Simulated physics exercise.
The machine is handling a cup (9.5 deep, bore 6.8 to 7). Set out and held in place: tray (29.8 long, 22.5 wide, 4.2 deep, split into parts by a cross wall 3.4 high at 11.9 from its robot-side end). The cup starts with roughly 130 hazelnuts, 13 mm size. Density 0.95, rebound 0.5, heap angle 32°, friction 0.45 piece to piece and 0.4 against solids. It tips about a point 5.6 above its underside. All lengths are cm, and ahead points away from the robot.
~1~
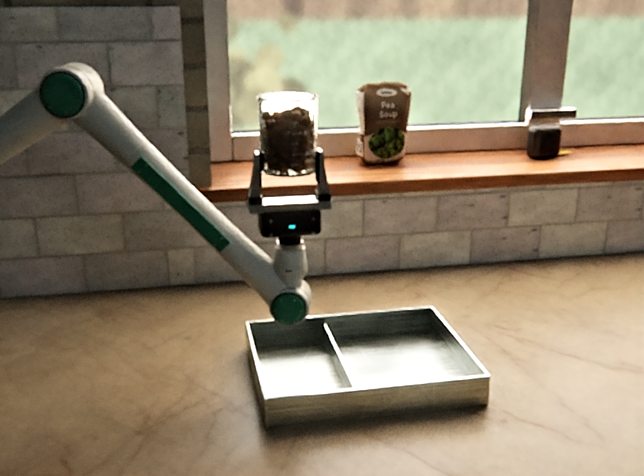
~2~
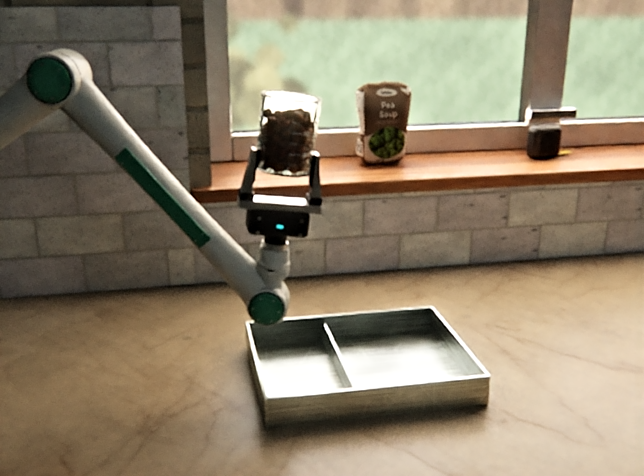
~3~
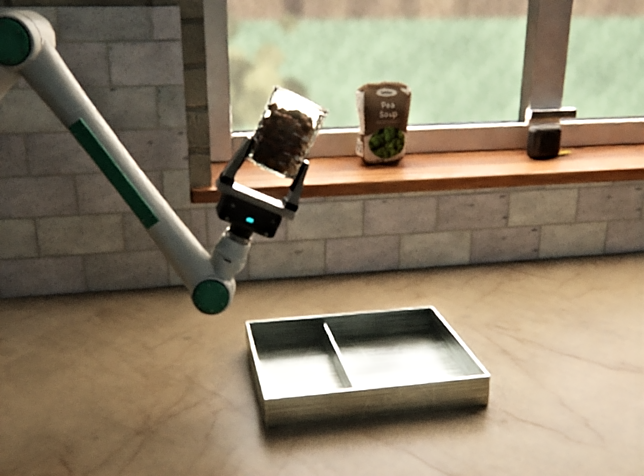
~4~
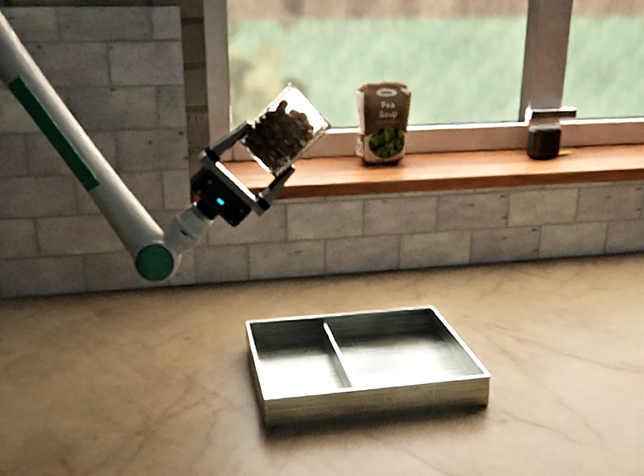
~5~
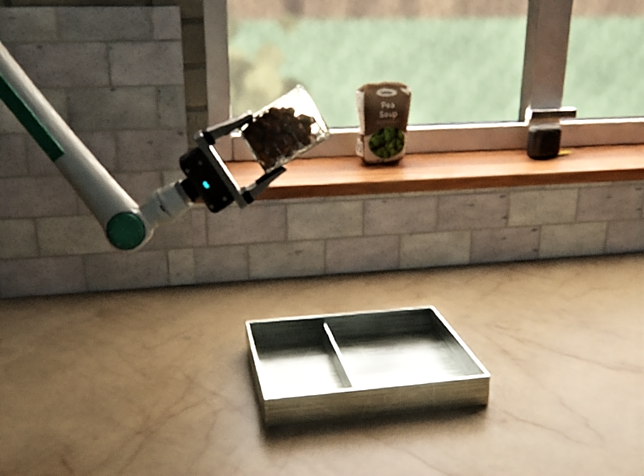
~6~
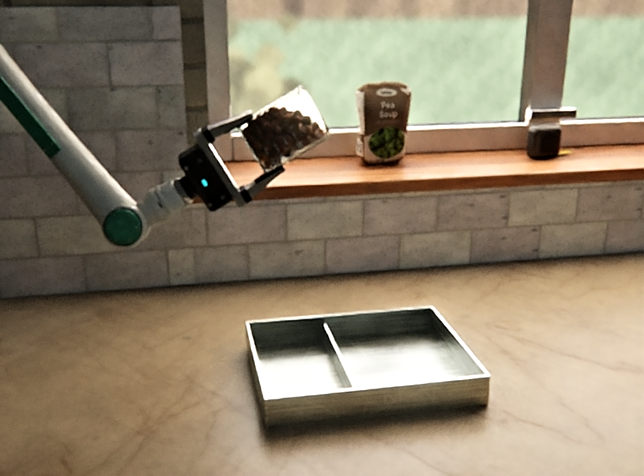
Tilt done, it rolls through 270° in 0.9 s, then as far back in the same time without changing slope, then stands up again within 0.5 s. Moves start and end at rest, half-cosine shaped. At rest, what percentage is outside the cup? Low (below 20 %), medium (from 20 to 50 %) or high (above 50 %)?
Answer: Low; below 20 % of the hazelnuts finish outside the cup.
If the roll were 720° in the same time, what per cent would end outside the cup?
Then about 0 per cent.
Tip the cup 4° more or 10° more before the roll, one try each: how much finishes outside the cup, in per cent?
About 10 and 15 per cent.
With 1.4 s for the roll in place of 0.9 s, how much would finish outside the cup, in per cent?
In that case some 5 per cent.
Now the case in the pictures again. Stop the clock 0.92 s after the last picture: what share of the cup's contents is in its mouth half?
About 40 per cent.
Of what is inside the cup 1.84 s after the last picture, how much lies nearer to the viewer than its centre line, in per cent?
Roughly 55 per cent.
Then, 0.92 s after the last picture, tipped 61°, highest piece 39 above the table; 121 in the cup, 2 in the far-side part, 3 in flight or on a rim.
Then, 1.84 s after the last picture, tipped 60°, highest piece 39 above the table; 121 in the cup, 5 in the far-side part.
Then, 2.50 s after the last picture, upright, highest piece 40 above the table; 121 in the cup, 5 in the far-side part.
Then, 3.20 s after the last picture, upright, highest piece 40 above the table; 121 in the cup, 5 in the far-side part.
Final count, 121 in the cup, 5 in the far-side part. That is 4 % outside the cup.
